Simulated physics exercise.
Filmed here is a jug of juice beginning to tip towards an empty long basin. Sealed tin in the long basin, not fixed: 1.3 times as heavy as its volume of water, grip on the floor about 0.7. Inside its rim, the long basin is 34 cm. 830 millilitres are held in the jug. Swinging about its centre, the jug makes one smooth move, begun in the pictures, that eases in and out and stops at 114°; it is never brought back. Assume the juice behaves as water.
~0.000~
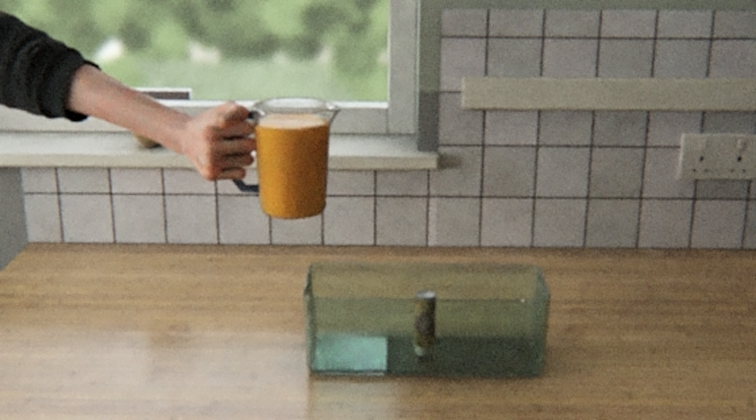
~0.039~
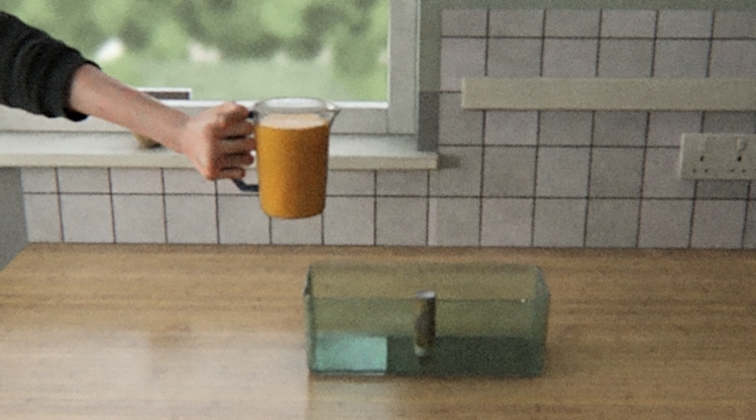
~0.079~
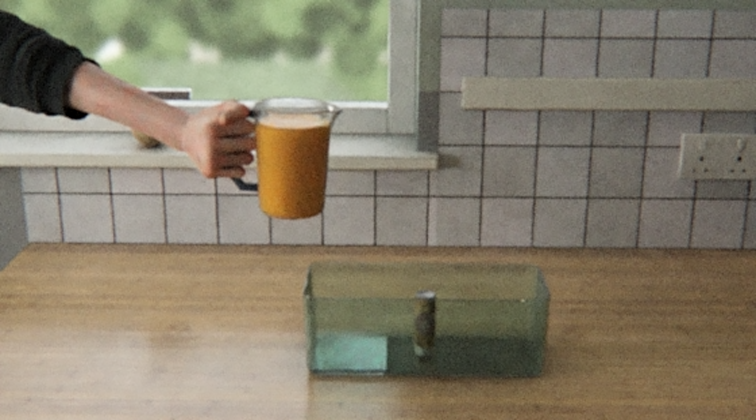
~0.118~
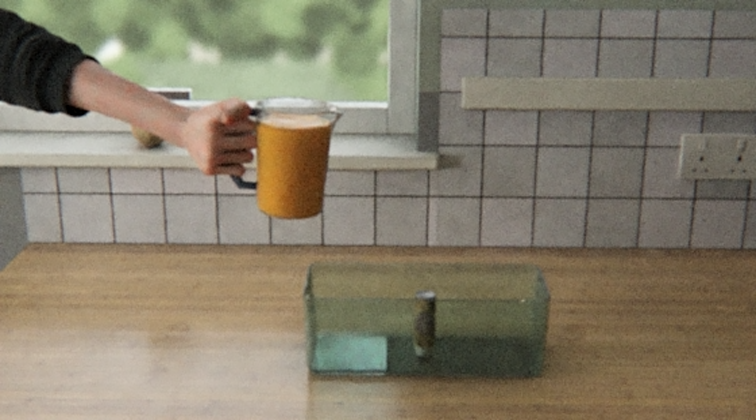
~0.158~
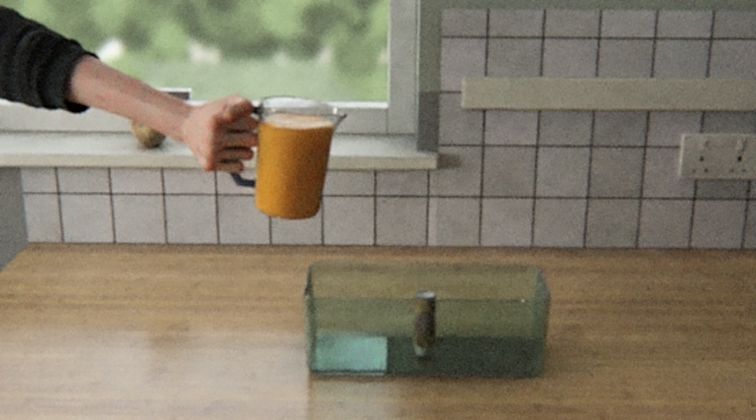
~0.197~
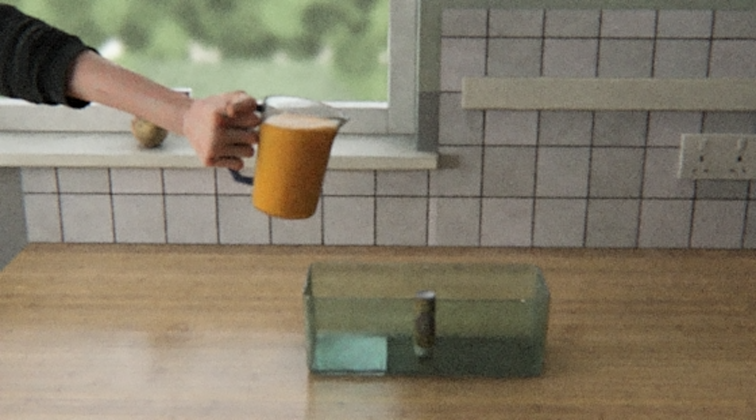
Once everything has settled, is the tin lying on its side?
My guess is it's going to keel over.
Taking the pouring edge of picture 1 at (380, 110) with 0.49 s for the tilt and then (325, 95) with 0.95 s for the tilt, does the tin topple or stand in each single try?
The tin stays vertical the first time and overturns the second time.
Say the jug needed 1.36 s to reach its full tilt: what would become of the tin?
Result: Tin tipped over.
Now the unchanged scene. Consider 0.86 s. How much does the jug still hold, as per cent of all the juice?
What remains is about 26 percent of it all.
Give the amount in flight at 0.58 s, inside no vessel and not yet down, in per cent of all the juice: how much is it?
My guess is roughly 16 %.
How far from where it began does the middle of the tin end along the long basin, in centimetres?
The tin's middle ends up about 9.5 cm along the basin.
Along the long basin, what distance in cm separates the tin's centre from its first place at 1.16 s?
Centre to centre, close to 10 cm.
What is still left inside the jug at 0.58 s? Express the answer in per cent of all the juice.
I reckon about 82 in a hundred is still held.
After 0.58 s the tilt is 74° and 82 per cent is still to pour; the tin stands where it began.
After 0.86 s the tilt is 110° and 27 per cent is still to pour; the tin stands 2 cm from where it began.
After 1.16 s the tilt is 114° and 1 per cent is still to pour; the tin lies on its side.
After 1.48 s the tilt is 114° and 0 per cent is still to pour; the tin lies on its side.
In the end the tin lies on its side.
